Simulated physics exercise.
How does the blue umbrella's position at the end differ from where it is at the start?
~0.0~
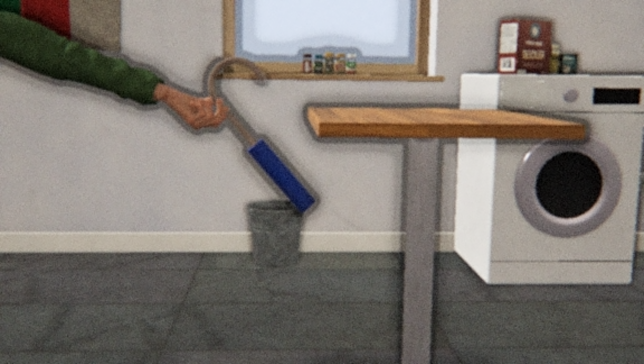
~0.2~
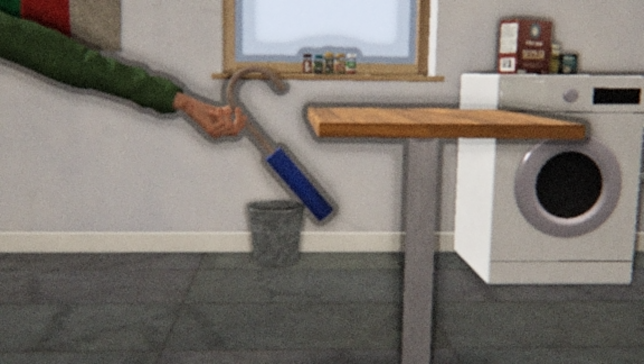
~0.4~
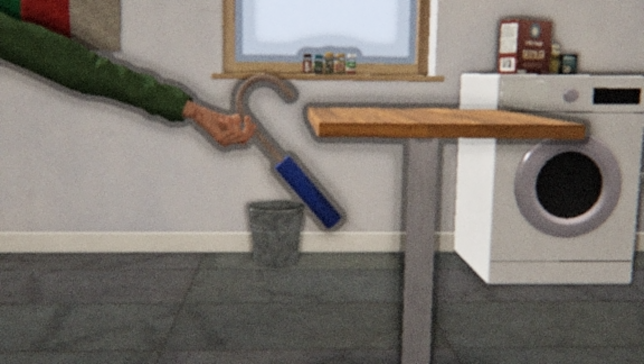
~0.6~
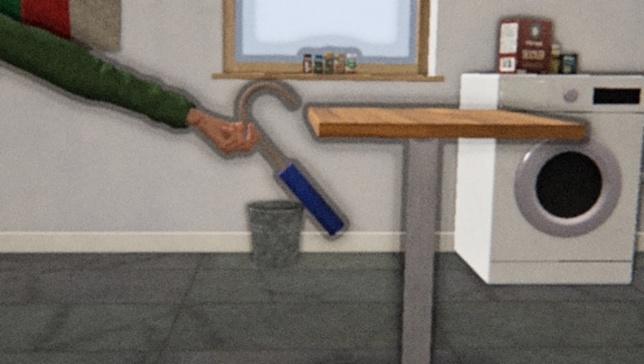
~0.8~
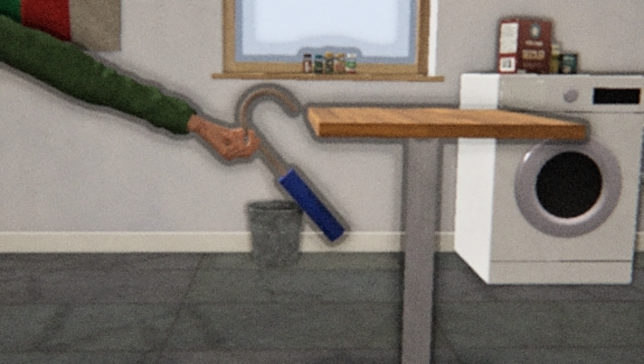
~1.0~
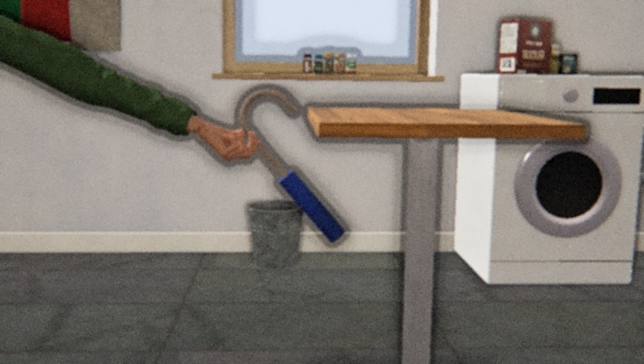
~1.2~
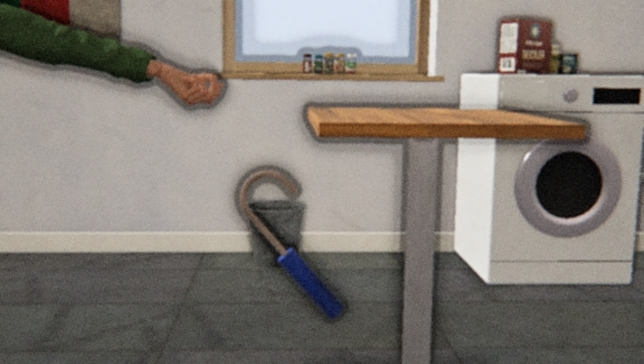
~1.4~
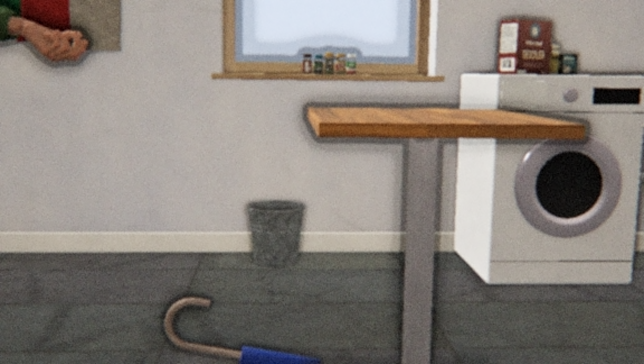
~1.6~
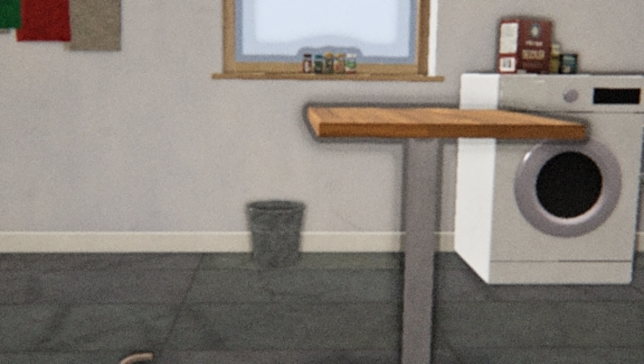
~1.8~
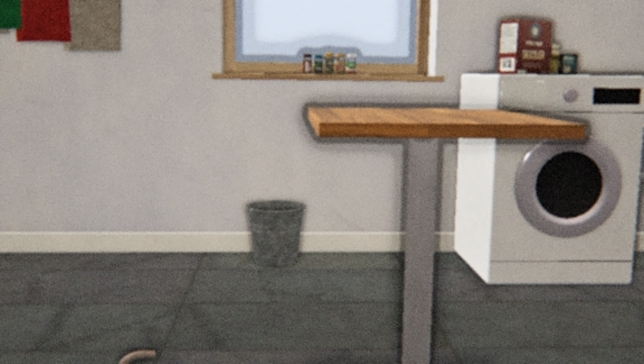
At the start the umbrella is held up in the air by a hand, just left of the table. By the end it is down on the floor, farther to the left, with only a bit of its curved handle still in view.
